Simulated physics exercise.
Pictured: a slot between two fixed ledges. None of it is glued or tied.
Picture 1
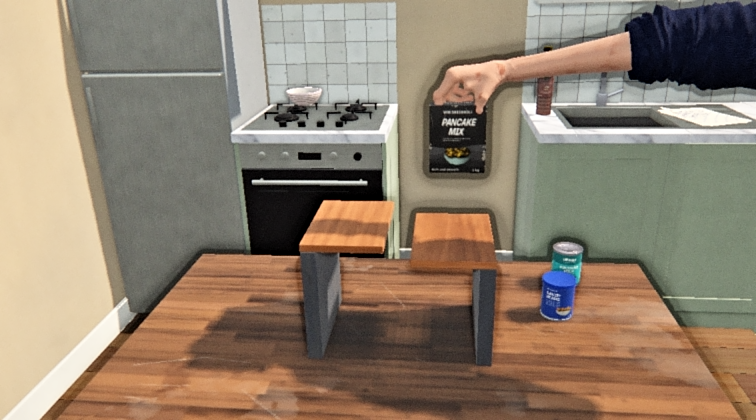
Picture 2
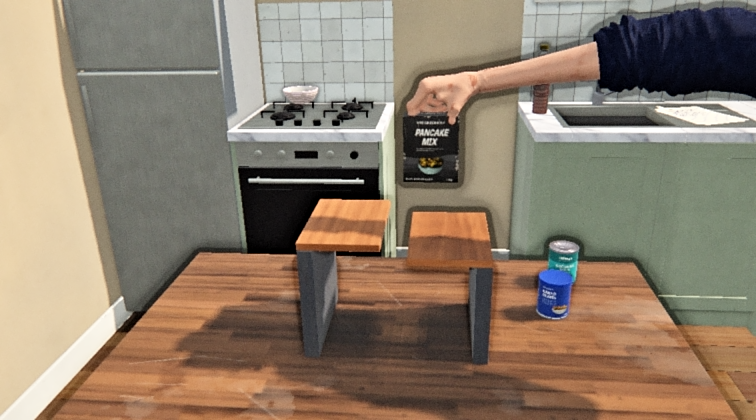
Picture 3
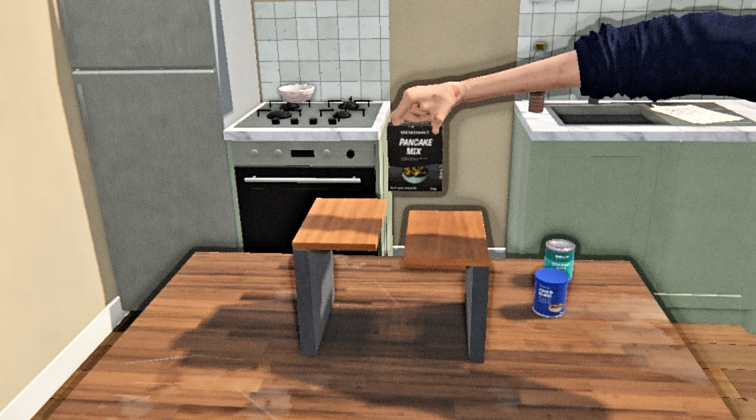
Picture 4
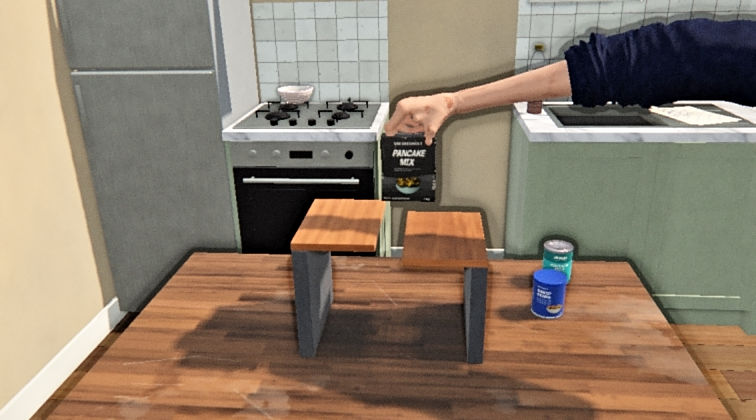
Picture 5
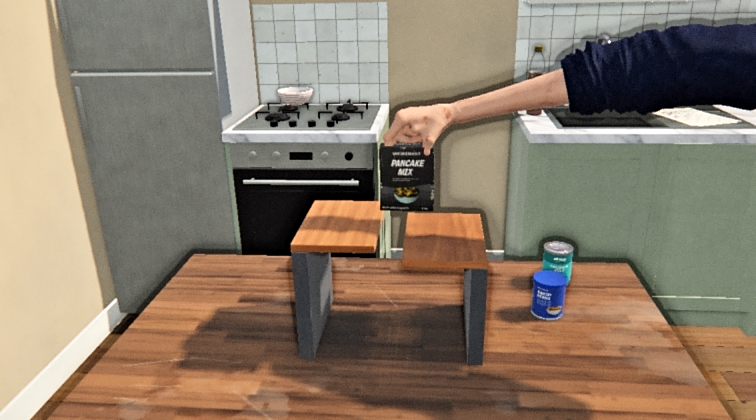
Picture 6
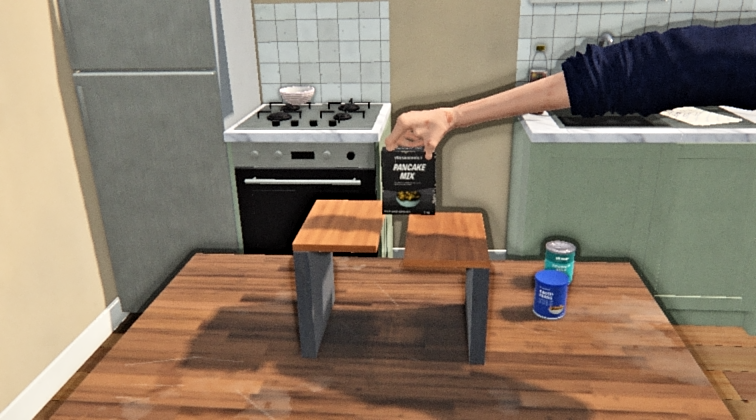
The footage shows a hand holding a black packet of pancake mix in a kitchen, moving it left and gradually lower until it is just above the gap between two small wooden-topped stands, while two tins stay on the table.
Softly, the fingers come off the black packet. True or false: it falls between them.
False.
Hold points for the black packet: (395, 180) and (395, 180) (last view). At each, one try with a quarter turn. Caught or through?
Stuck, then Through.
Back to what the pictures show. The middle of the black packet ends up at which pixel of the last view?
Close to (409, 203) in the last picture.
Then, 0.20 s after the last picture, black packet slid a little near (409, 204).
Then, 0.30 s after the last picture, black packet resting near (410, 205).
At rest, moved from the start, black packet; the other 2 in place. Seen from the same camera at the end, black packet near (409, 203). The packet is caught.
